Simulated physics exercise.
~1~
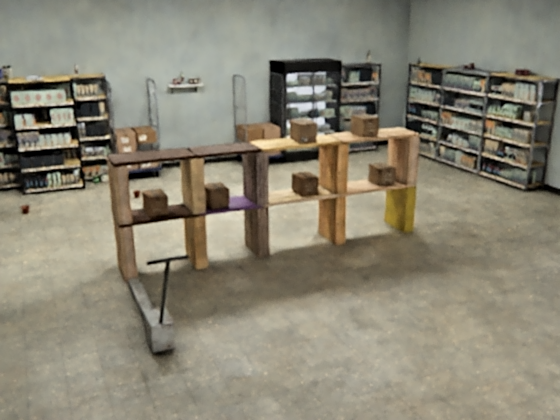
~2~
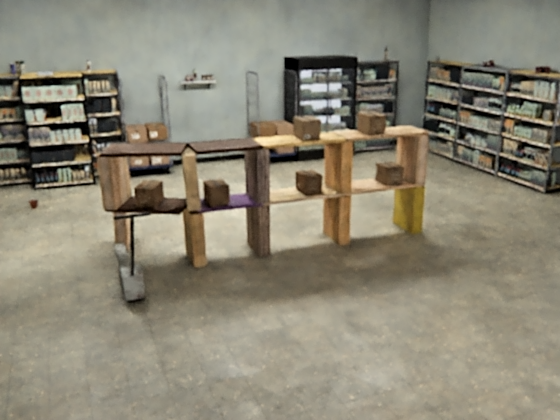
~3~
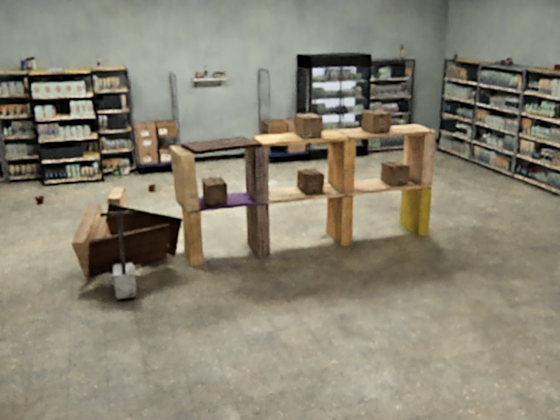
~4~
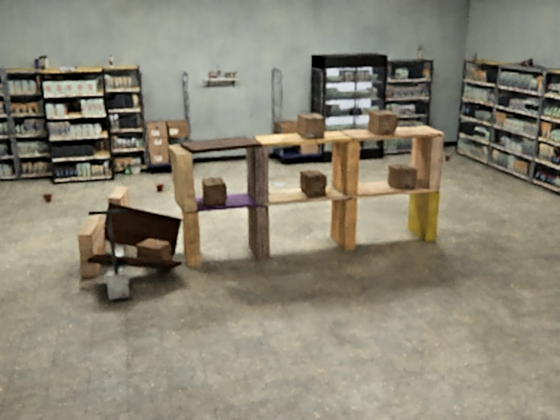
The left end of a two-tier wooden shelf collapsed into a heap after a small wheeled jack rolled in against its end upright, bringing down boards and a carton, while the rest, including the purple board and yellow upright, stayed standing.
